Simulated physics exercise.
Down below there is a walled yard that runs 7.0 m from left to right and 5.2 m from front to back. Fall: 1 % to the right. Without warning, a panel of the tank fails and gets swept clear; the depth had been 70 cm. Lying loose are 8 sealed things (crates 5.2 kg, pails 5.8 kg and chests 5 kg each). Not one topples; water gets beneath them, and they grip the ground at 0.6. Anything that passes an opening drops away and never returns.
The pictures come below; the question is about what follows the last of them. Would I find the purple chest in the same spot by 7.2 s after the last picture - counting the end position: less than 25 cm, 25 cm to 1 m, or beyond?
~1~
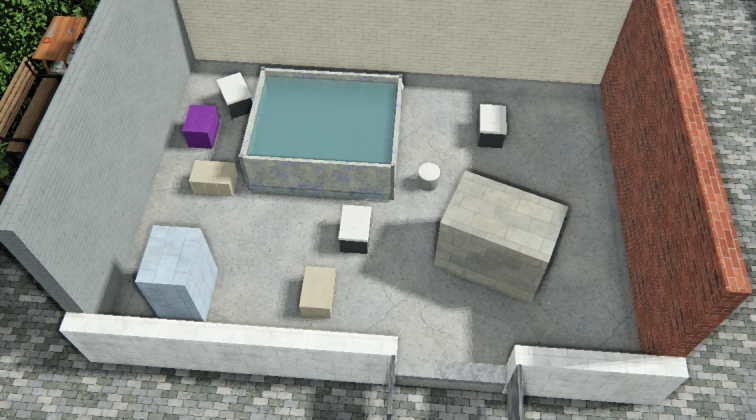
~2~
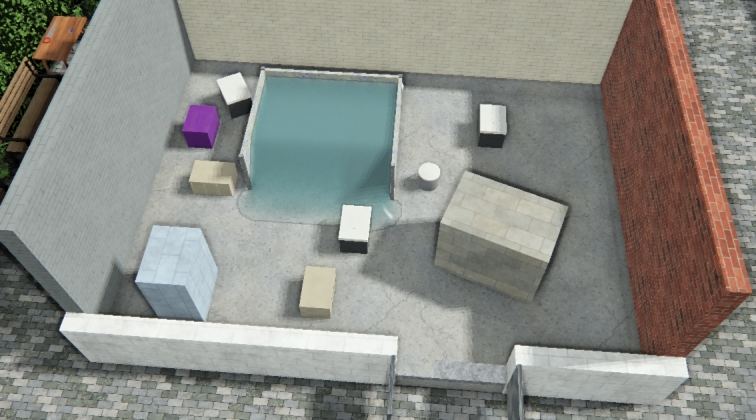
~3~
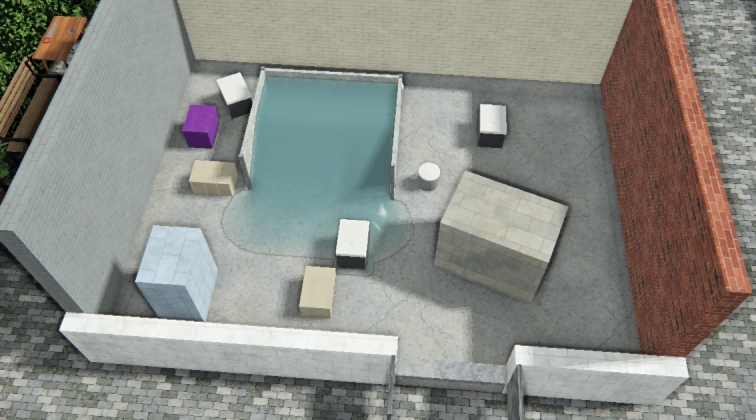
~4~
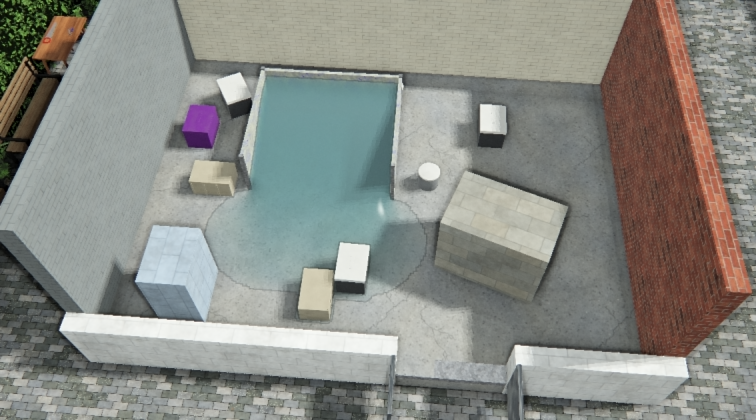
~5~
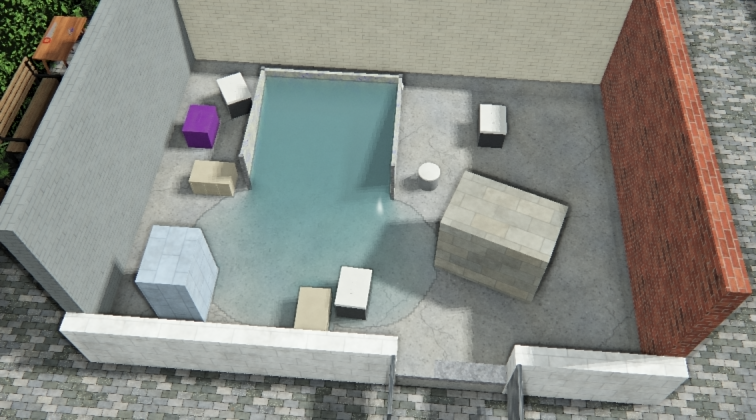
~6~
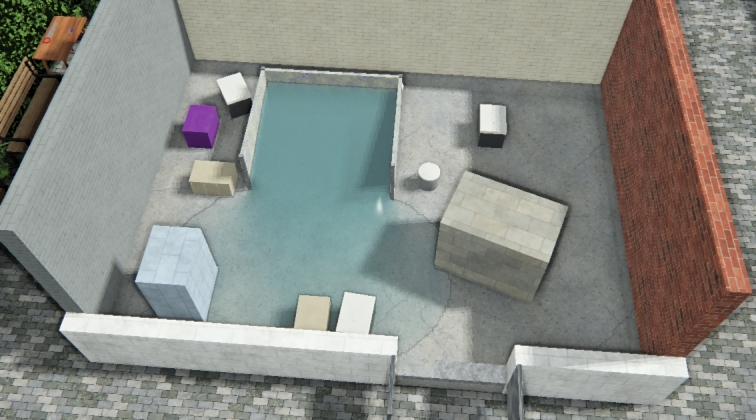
The purple chest goes a long distance.
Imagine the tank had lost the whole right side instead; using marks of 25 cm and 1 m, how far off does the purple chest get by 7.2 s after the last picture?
So the purple chest keeps its position.
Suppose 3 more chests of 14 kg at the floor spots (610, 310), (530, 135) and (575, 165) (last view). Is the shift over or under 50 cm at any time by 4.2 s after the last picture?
In order: Above it, below it, below it.
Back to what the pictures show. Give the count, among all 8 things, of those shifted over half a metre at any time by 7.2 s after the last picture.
I make it 7.
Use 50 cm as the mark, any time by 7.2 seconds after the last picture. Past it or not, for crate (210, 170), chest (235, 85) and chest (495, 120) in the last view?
First one went too far, second one went too far, third one went too far.
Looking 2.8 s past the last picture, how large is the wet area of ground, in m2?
I'd estimate close to 21 m2.
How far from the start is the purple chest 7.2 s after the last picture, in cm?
Roughly 250 centimetres.
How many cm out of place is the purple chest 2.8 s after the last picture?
About 30 cm by then.
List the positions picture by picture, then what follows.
In the first frame, the purple chest at (199, 118), on the bottom; water covers 3.5 m2; 0 of 8 have shifted.
In the second frame, the purple chest at (199, 118), on the bottom; 4.7 m2 under water; 0 of 8 have shifted.
In the third frame, the purple chest at (199, 118) rests on the ground; water covers 6.2 m2; 1 of 8 have shifted.
In the fourth frame, the purple chest at (199, 118) rests on the ground; 7.9 m2 under water; 1 of 8 have shifted.
In the fifth frame, the purple chest at (199, 118), on the bottom; 9.7 m2 under water; 2 of 8 have shifted.
In the sixth frame, the purple chest at (199, 118) rests on the ground; 11.4 m2 under water; 2 of 8 have shifted.
Then, 0.9 s after the last picture the purple chest is near (199, 118), 0.0 m from its start, aground; 0 of 8 are out; 2 afloat.
Then, 2.8 s after the last picture the purple chest is near (207, 105), 0.3 m from its start, aground; 1 of 8 are out; 1 afloat.
Then, 4.8 s after the last picture the purple chest is near (239, 50), 1.5 m from its start, afloat; 2 of 8 are out; 2 afloat.
Then, 7.2 s after the last picture the purple chest is near (329, 66), 2.3 m from its start, afloat; 2 of 8 are out; 5 afloat.
